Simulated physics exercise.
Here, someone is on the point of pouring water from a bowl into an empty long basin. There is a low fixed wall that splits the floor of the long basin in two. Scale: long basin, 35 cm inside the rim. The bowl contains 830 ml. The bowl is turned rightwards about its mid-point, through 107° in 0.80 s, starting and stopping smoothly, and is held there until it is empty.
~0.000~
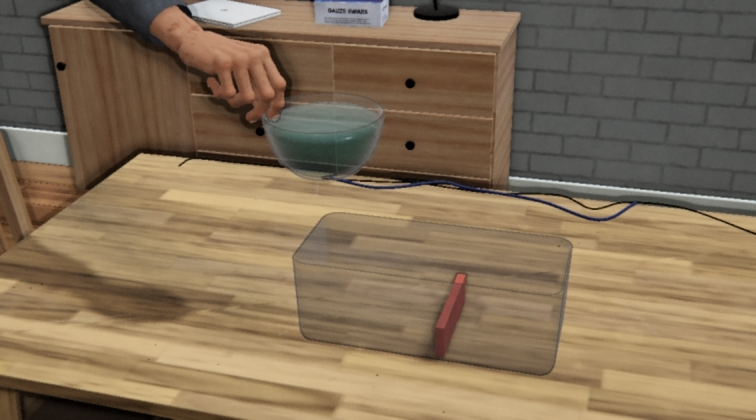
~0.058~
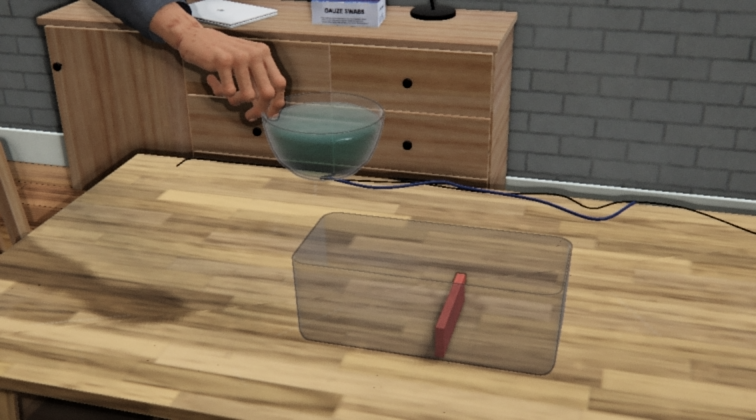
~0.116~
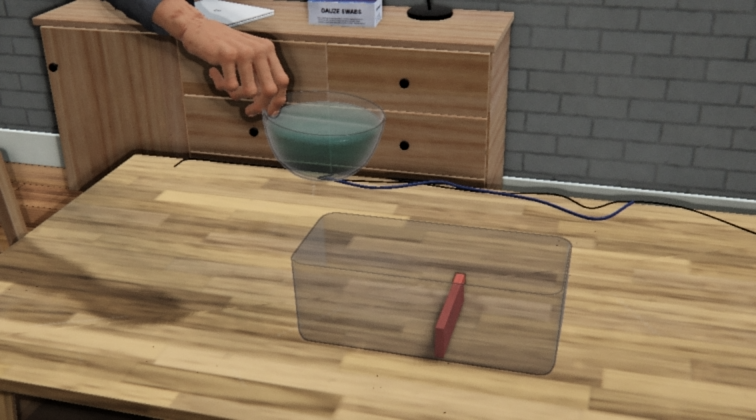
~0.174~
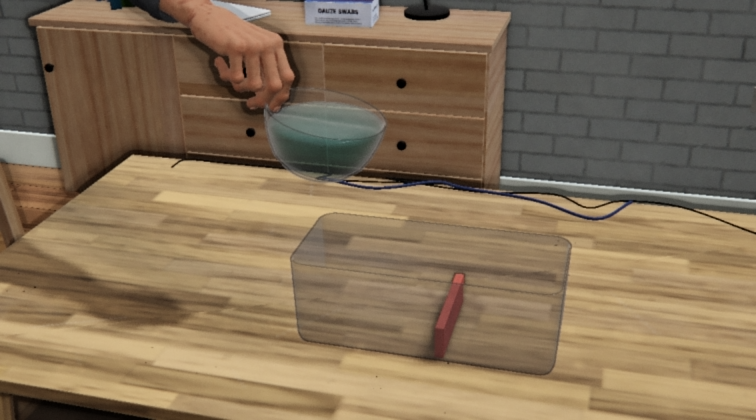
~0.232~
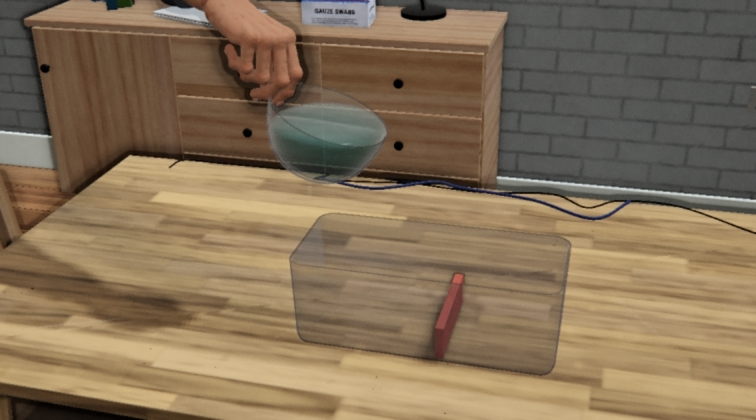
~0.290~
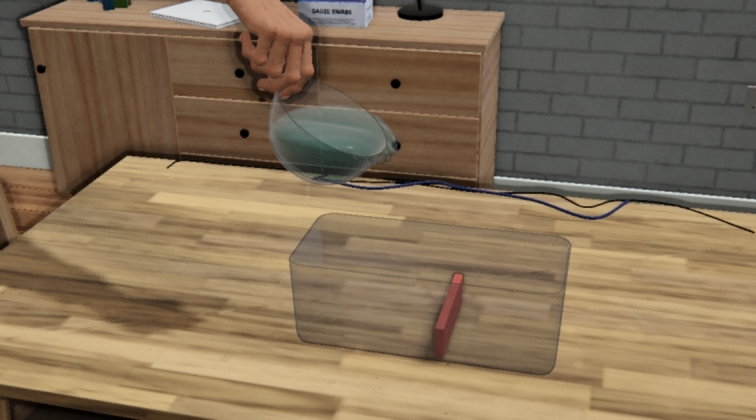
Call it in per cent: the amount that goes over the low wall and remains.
I would put it at about 16 per cent.
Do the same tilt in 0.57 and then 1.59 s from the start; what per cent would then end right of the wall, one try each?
Result: 15 per cent, then 30 per cent.
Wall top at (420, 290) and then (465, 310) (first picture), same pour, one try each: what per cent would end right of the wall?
I'd say 60 percent on the first go, 10 percent on the next.
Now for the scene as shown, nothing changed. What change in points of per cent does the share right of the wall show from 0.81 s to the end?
The share moves up, by some 4 per cent.
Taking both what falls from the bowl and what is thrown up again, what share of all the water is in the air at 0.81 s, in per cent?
Roughly 5 %.
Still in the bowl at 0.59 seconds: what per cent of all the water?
Roughly 18 %.
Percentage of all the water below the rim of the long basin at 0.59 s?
Near 46 in a hundred.
By 0.59 s the tilt is 90° and 18 per cent is still to pour, 37 is left of the wall and 9 right of it.
By 0.81 s the tilt is 107° and 0 per cent is still to pour, 82 is left of the wall and 12 right of it.
By 1.05 s the tilt is 107° and 0 per cent is still to pour, 83 is left of the wall and 14 right of it.
By 1.30 s the tilt is 107° and 0 per cent is still to pour, 82 is left of the wall and 16 right of it.
At rest 82 per cent lies left of the wall, 16 right of it and 3 outside.
